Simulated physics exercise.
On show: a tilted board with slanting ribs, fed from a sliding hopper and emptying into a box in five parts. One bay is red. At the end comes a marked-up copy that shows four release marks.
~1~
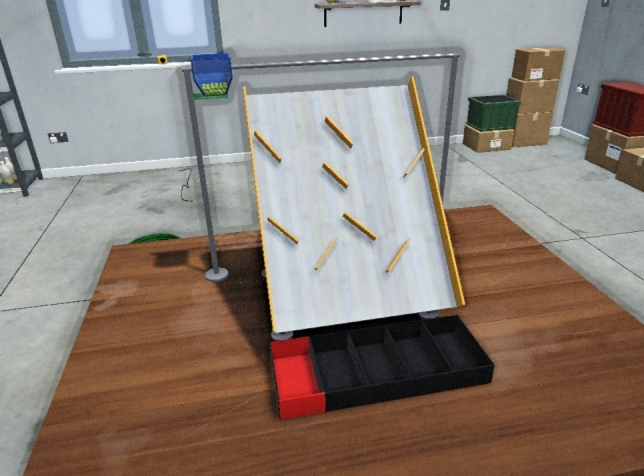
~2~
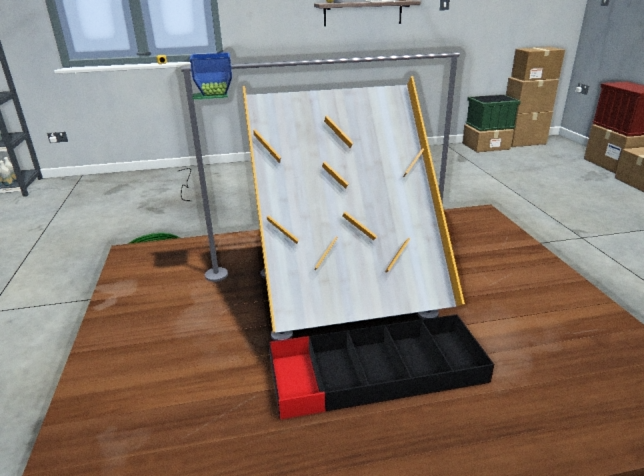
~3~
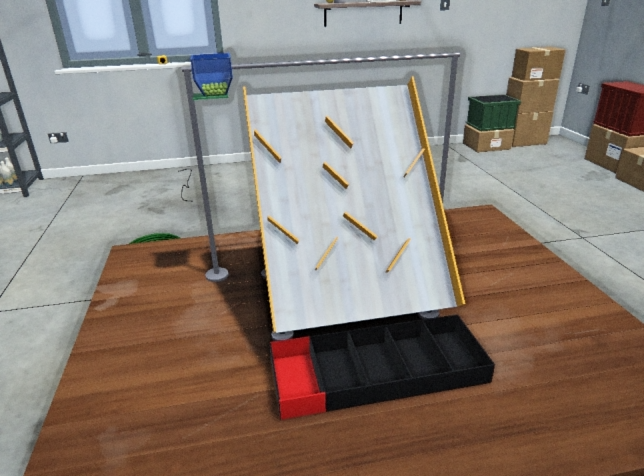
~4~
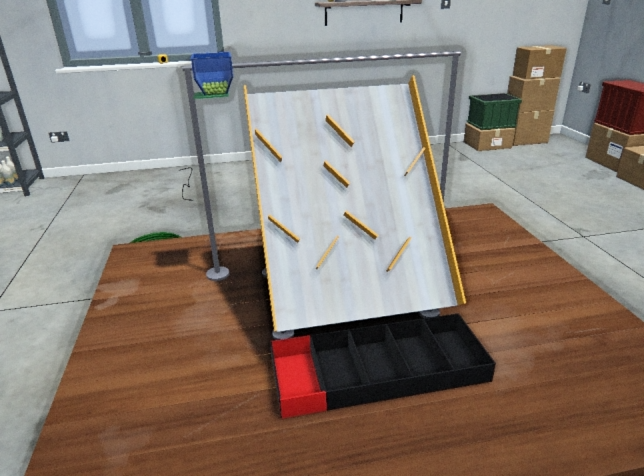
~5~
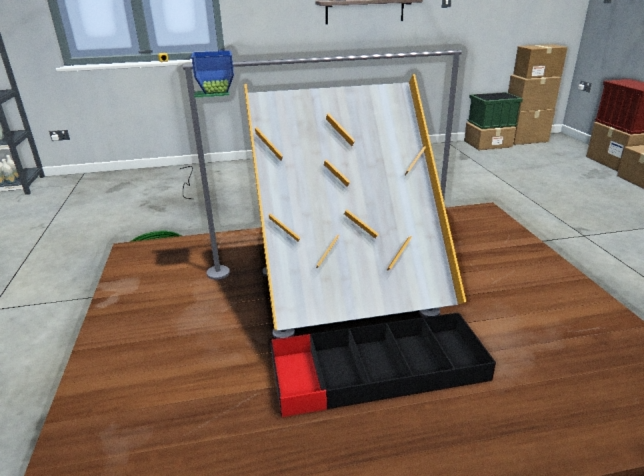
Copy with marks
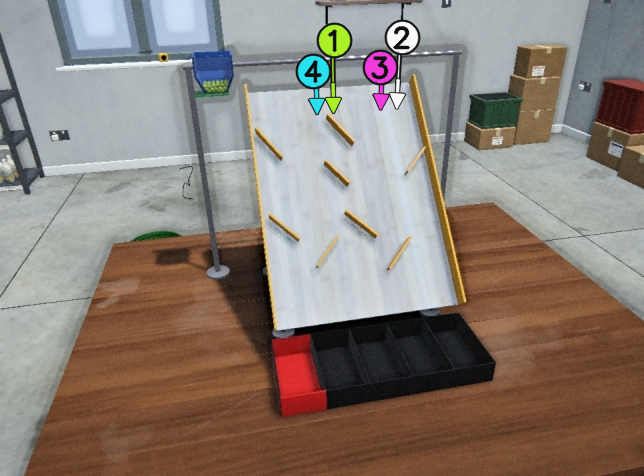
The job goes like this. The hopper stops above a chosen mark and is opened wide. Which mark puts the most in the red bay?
The answer is mark 4.
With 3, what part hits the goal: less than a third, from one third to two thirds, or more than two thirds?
Mark 3 gives less than a third.
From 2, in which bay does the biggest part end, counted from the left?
The third from the left.
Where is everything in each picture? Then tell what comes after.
Hopper (215, 90), dried peas, door shut, in the first picture.
Ribs (254, 129) to (280, 158), (326, 115) to (353, 143), (324, 162) to (348, 184), in the second picture.
Ribs (407, 173) to (424, 149), (268, 216) to (299, 241), (345, 212) to (377, 237), in the third picture.
Ribs (318, 267) to (338, 236), (390, 269) to (411, 237), in the fourth picture.
Red bay (304, 402), number 1 of 5 from the left, in the fifth picture.
On the marked copy, mark 1 meets the board at (333, 107); mark 2 meets the board at (396, 103); mark 3 meets the board at (380, 104); mark 4 meets the board at (316, 108).
For mark 1, about a tenth in the red bay, roughly two thirds in other bays, roughly a quarter outside the box.
For mark 2, not one piece in the red bay, almost all in other bays, about a tenth outside the box.
For mark 3, just a few in the red bay, almost all in other bays, just a few outside the box.
For mark 4, roughly a third in the red bay, roughly half in other bays, about a tenth outside the box.
